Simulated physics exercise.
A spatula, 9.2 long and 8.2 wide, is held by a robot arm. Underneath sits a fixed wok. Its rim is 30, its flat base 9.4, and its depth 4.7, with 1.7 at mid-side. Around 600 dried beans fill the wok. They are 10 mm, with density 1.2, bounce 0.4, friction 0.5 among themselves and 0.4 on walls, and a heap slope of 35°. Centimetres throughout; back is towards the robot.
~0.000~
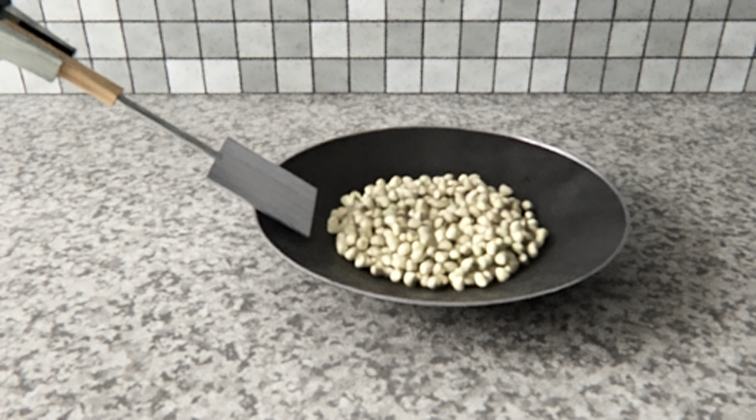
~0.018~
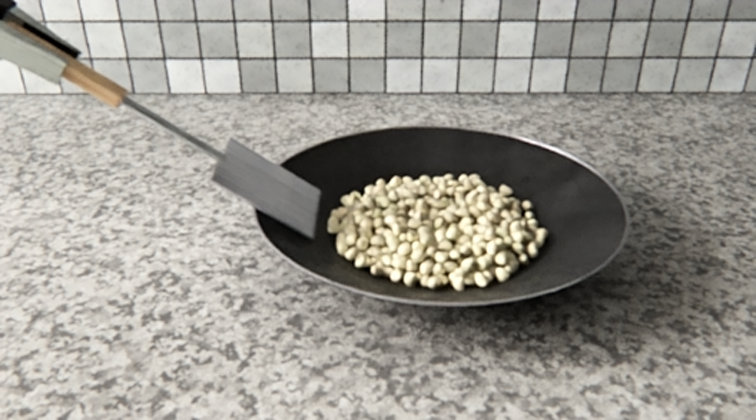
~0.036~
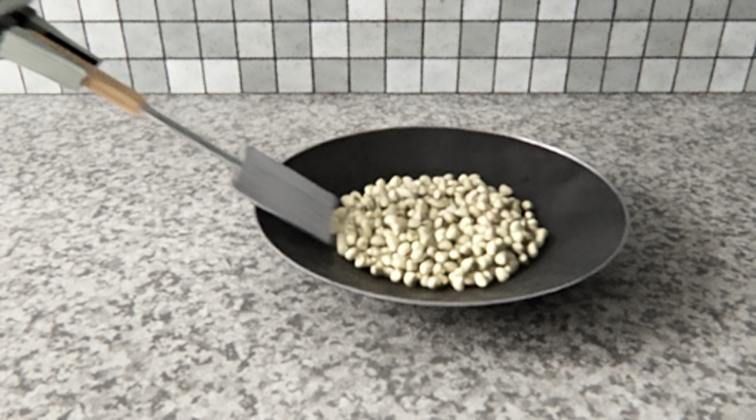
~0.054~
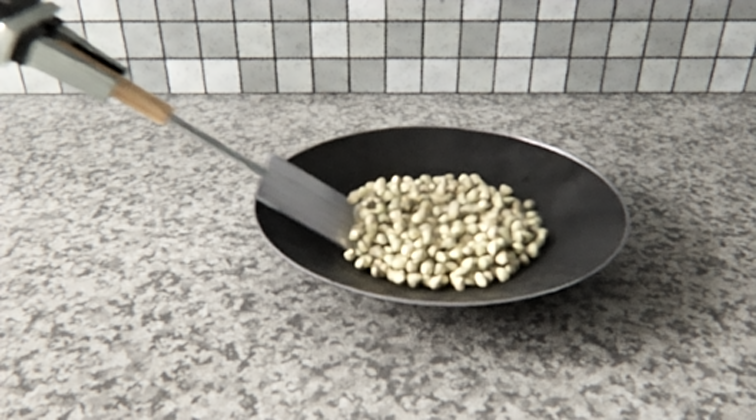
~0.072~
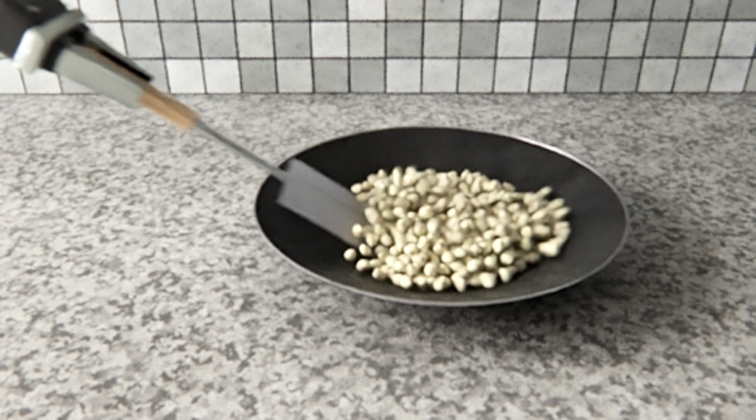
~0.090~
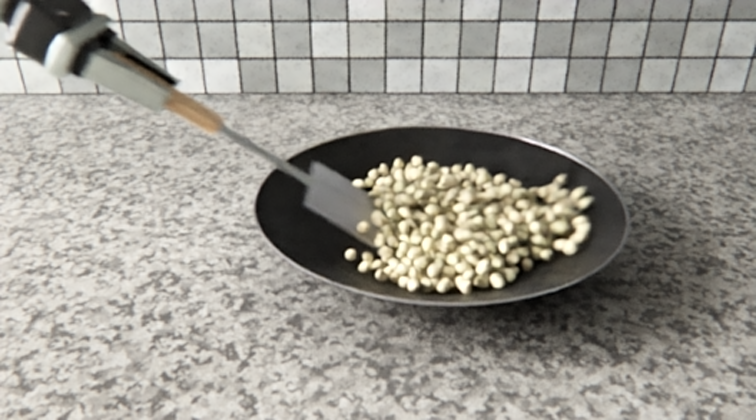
On a speckled grey countertop before a tiled wall, a robot arm holding a spatula moves it rightward into a dark wok of pale beans, pushing the pile so that beans shift and spread toward the right side.
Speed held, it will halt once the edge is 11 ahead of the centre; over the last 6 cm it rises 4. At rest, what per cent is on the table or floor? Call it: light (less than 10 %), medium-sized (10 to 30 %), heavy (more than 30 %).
It comes out heavy.
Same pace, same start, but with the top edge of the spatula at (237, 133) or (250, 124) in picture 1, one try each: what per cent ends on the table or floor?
About 45 and 45 per cent.
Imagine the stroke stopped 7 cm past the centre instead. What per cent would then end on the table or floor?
I'd expect close to 15 per cent then.
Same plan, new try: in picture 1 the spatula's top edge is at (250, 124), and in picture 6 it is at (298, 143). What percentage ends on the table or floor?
Some 25 percent ends up on the table or floor.
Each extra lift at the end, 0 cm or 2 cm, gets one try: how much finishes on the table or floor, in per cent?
50 and 45 %.
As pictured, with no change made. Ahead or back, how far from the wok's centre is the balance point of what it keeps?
Some 4.0 cm ahead of the centre.
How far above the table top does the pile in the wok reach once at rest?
Close to 5.0 centimetres high.
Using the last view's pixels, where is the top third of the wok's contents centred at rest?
Roughly at (528, 206).
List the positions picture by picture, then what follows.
In the first frame, spatula top edge at (216, 156), sloping 35°; upper third of the load around (439, 218), from x 335 to 540, top at y 180; 601 in the wok.
In the second frame, spatula top edge at (220, 157), sloping 35°; upper third of the load around (439, 218), from x 335 to 540, top at y 180.
In the third frame, spatula top edge at (239, 164), sloping 35°; upper third of the load around (439, 218), from x 335 to 540, top at y 180.
In the fourth frame, spatula top edge at (263, 173), sloping 35°; upper third of the load around (441, 216), from x 350 to 540, top at y 180.
In the fifth frame, spatula top edge at (287, 179), sloping 35°; upper third of the load around (453, 213), from x 350 to 560, top at y 170.
In the sixth frame, spatula top edge at (311, 182), sloping 35°; upper third of the load around (468, 209), from x 350 to 585, top at y 160; 601 in the wok.
By 0.13 s, sloping 35°, highest piece 6 above the table; 598 in the wok, 3 on the blade or in flight.
By 0.18 s, sloping 35°, highest piece 7 above the table; 582 in the wok, 19 on the blade or in flight.
By 0.40 s, sloping 35°, highest piece 13 above the table; 350 in the wok, 179 on the table or floor, 72 on the blade or in flight.
By 1.45 s, sloping 35°, highest piece 5 above the table; 350 in the wok, 251 on the table or floor.
Final count, 350 in the wok, 251 on the table or floor. That is 42 % on the table or floor.
